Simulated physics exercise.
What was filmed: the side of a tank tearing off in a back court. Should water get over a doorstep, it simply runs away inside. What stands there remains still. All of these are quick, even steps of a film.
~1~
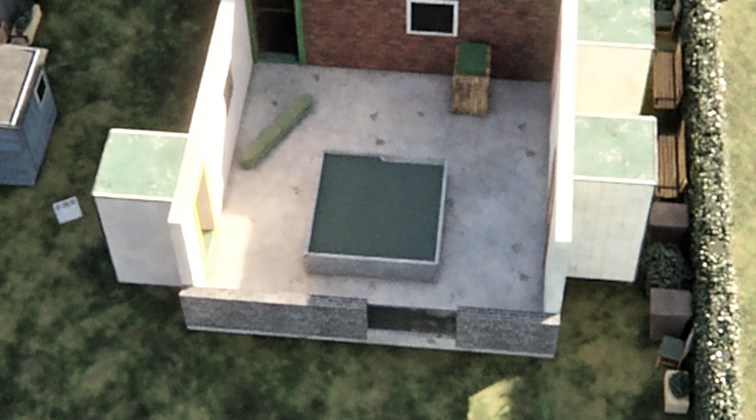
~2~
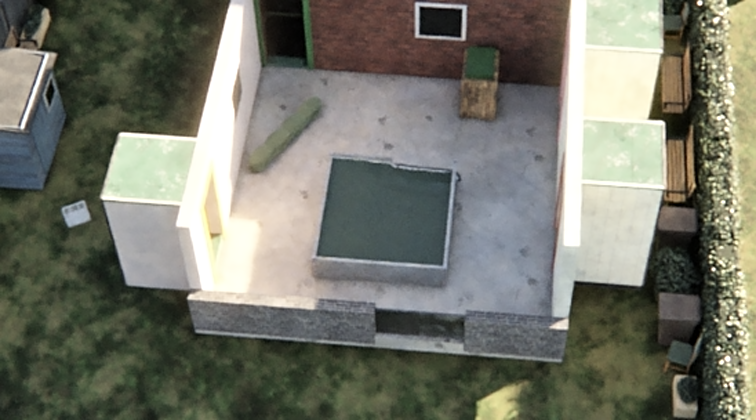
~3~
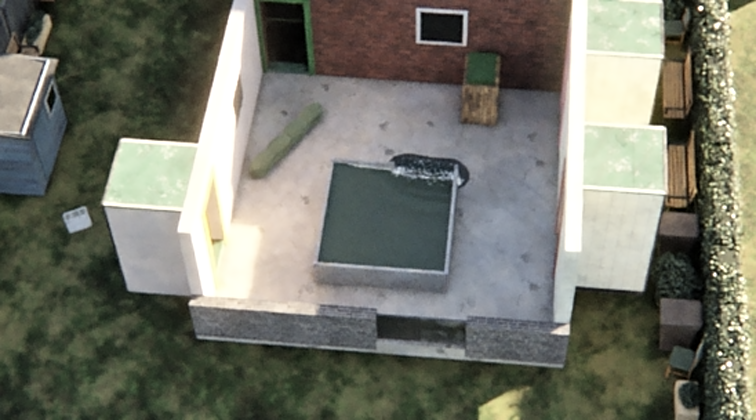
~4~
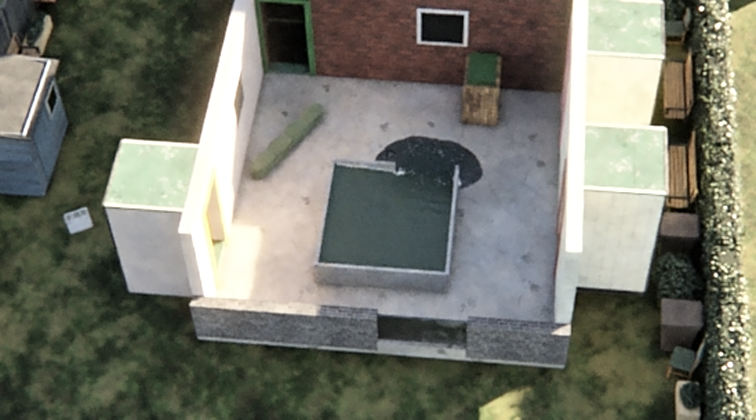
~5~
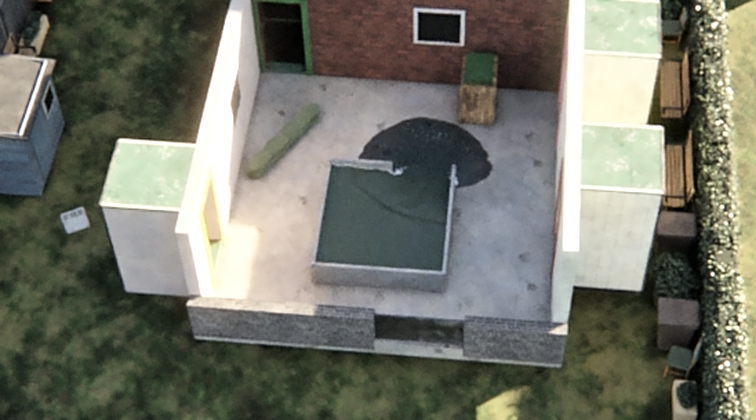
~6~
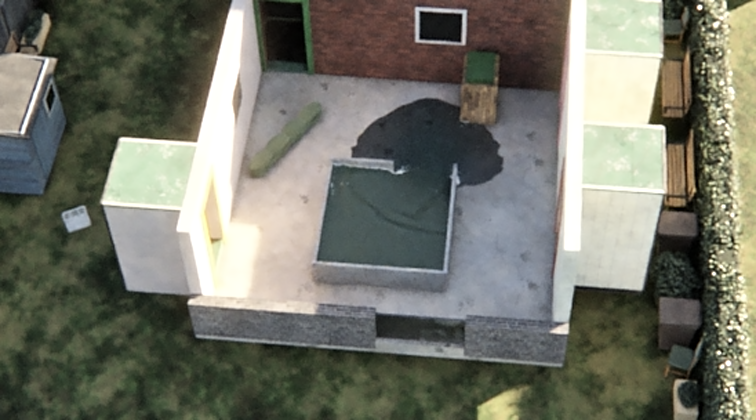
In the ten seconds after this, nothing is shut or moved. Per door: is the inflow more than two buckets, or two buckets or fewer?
One by one: The pink door gets two buckets or less inside; the red door gets two buckets or less inside; the yellow door gets two buckets or less inside; the green door gets more than two buckets inside.
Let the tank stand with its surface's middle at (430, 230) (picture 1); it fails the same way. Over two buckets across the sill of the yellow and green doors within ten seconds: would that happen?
Well, the yellow door doesn't reach it, while the green door gets past it.
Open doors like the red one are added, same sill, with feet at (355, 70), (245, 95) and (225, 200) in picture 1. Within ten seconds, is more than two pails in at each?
In order, the new doors go: Overshoots, overshoots, undershoots.
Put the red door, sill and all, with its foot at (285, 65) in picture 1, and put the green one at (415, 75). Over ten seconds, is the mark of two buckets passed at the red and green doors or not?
Red: Exceeds the limit; green: Exceeds the limit.
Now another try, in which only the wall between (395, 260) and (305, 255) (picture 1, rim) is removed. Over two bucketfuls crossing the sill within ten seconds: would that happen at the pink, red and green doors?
Taking them in turn, the pink door comes up short, the red door crosses the line, the green door comes up short.
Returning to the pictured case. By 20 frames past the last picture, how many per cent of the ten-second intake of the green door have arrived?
My estimate: Close to 0 per cent.
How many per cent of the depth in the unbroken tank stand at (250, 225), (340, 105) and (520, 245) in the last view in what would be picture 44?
About 4, 16, 8 %.
A moment on, water covers 20 % of the floor; the pink door not reached, the red door not reached, the yellow door not reached, the green door not reached.
Next, water covers 25 % of the floor; the pink door wet at the sill, nothing in, the red door not reached, the yellow door not reached, the green door not reached.
Then, water covers 40 % of the floor; the pink door under two buckets in, the red door wet at the sill, nothing in, the yellow door not reached, the green door wet at the sill, nothing in.
Later, water covers 80 % of the floor; the pink door under two buckets in, the red door wet at the sill, nothing in, the yellow door wet at the sill, nothing in, the green door over two buckets in.
In the end, water covers 95 % of the floor; the pink door under two buckets in, the red door under two buckets in, the yellow door wet at the sill, nothing in, the green door far over two buckets in.
